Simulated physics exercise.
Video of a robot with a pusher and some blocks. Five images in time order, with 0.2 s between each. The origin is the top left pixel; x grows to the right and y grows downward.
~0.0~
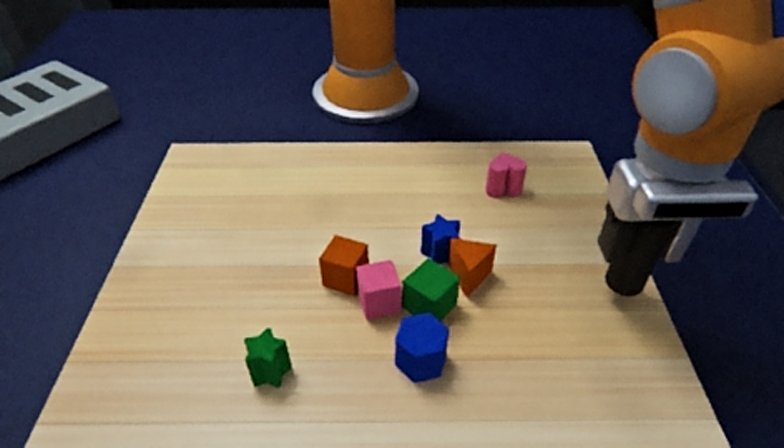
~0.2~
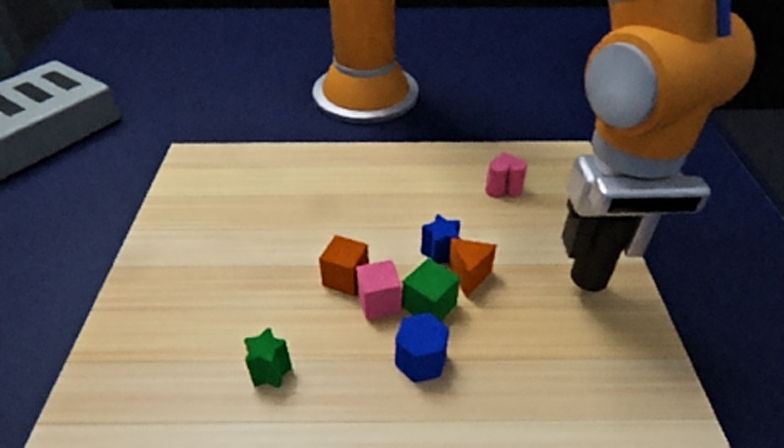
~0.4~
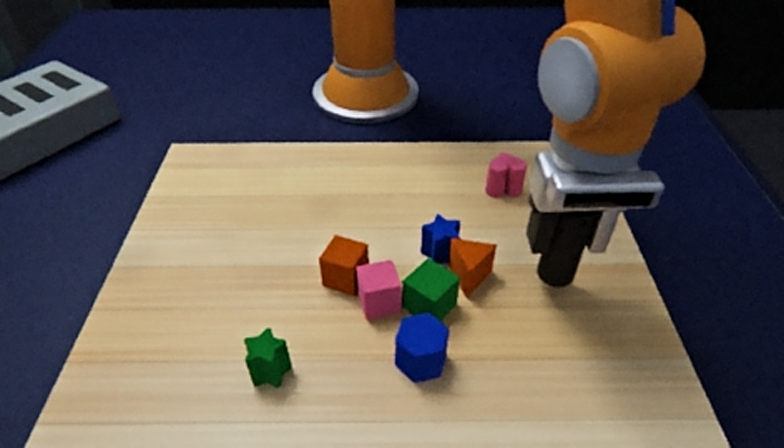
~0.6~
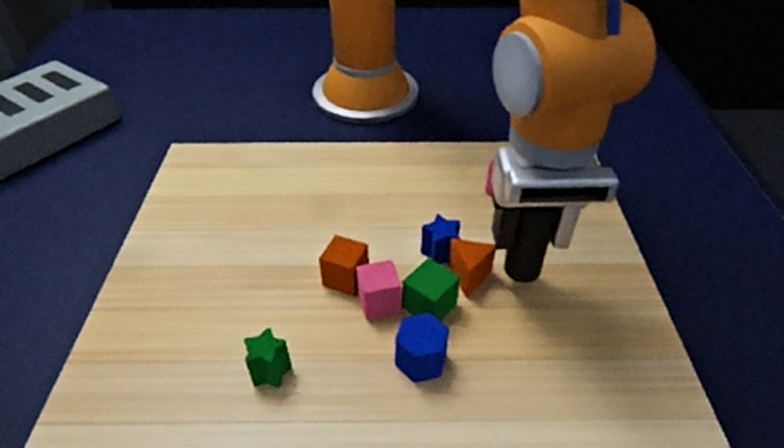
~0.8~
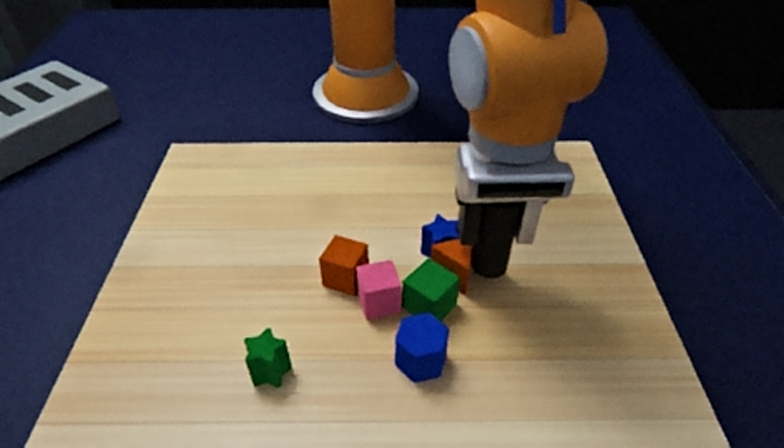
The clip opens on a robot arm with a dark pusher at the right of a wooden board scattered with colourful blocks. The arm glides steadily left while the blocks stay put, passing in front of the pink heart, then reaches the orange triangular block beside the blue star and nudges it slightly left.
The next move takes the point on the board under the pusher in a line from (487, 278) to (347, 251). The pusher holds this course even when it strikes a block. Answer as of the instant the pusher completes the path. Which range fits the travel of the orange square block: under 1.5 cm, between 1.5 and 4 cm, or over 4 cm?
The best fit is 1.5 to 4 cm.
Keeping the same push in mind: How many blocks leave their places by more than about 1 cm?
Answer: 3+.
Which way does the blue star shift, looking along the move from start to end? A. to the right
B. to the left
The answer is A.
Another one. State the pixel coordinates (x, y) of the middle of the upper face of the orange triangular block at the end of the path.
At the end it should sit near (352, 251).
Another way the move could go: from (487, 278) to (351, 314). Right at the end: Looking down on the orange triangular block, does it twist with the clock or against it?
From overhead, the rotation is clockwise.
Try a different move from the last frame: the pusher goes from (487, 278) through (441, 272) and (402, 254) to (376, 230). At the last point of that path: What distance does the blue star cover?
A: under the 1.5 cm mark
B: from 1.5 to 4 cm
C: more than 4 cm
That would be C.
The first path, step by step. One third of the way, pusher (440, 256); blue star (418, 215), turned 65° clockwise; orange triangular block (409, 244), turned 25° anticlockwise.
Two thirds of the way, pusher (392, 247); orange square block (330, 251); blue star (409, 213), turned 110° clockwise; orange triangular block (366, 247), turned 60° anticlockwise.
At the end, pusher (346, 239); orange square block (317, 252), turned 30° anticlockwise; green square block not moved; blue star (409, 213), turned 110° clockwise; orange triangular block (352, 251), turned 80° anticlockwise.
